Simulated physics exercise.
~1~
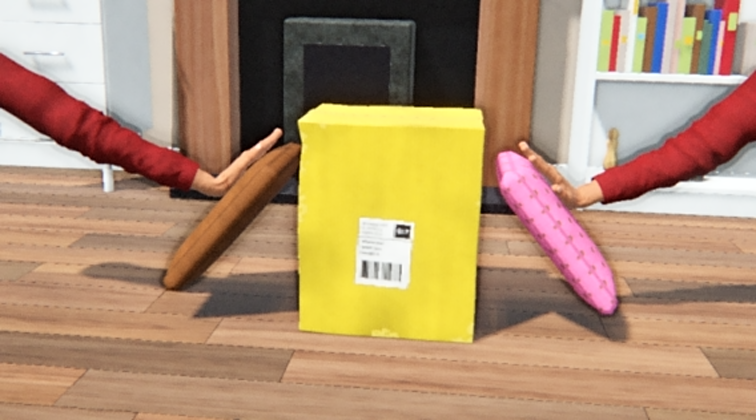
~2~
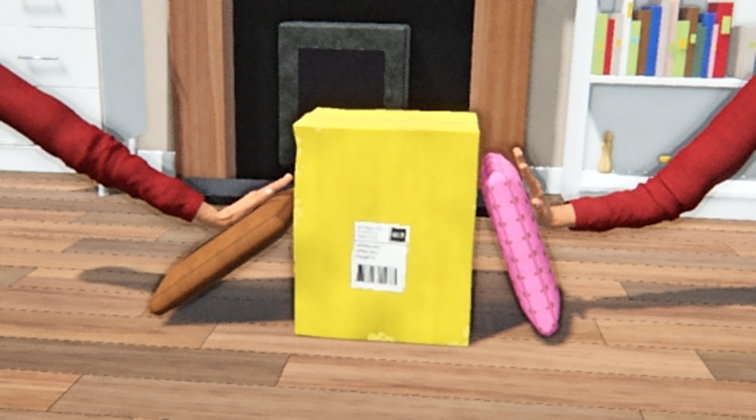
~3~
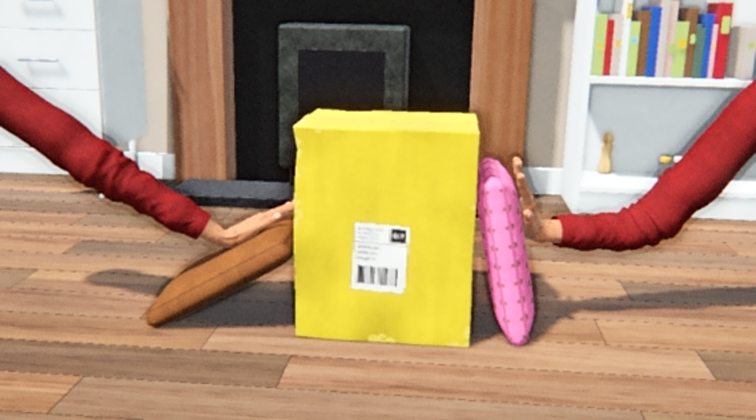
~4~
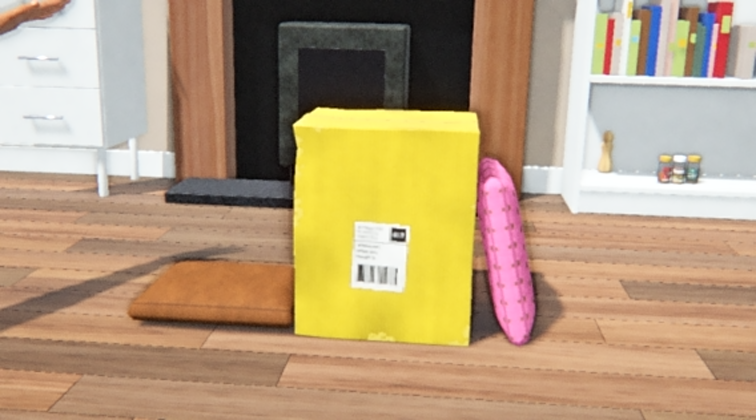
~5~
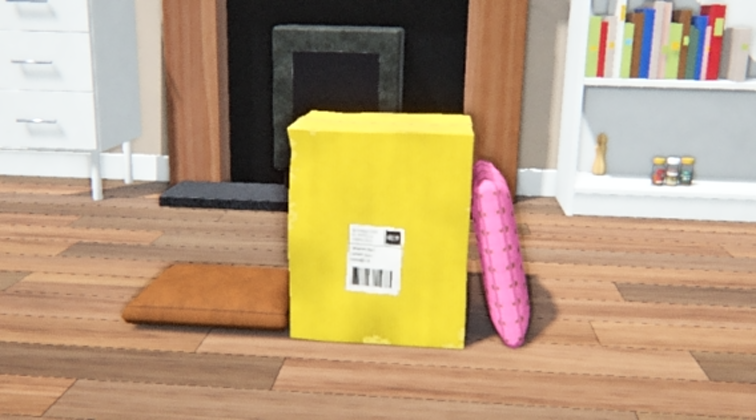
To begin with, two hands in red sleeves reach in from either side of an upright yellow box, setting a tilted brown pillow at its left and a pink pillow at its right. The pink pillow moves left until it rests steeply against the box, while the brown one sinks lower under the left hand. Then the hands let go and draw back. The brown pillow drops the rest of the way and lies flat on the wooden floor beside the box. The pink pillow stays leaning on the right side, and the box remains standing between them.
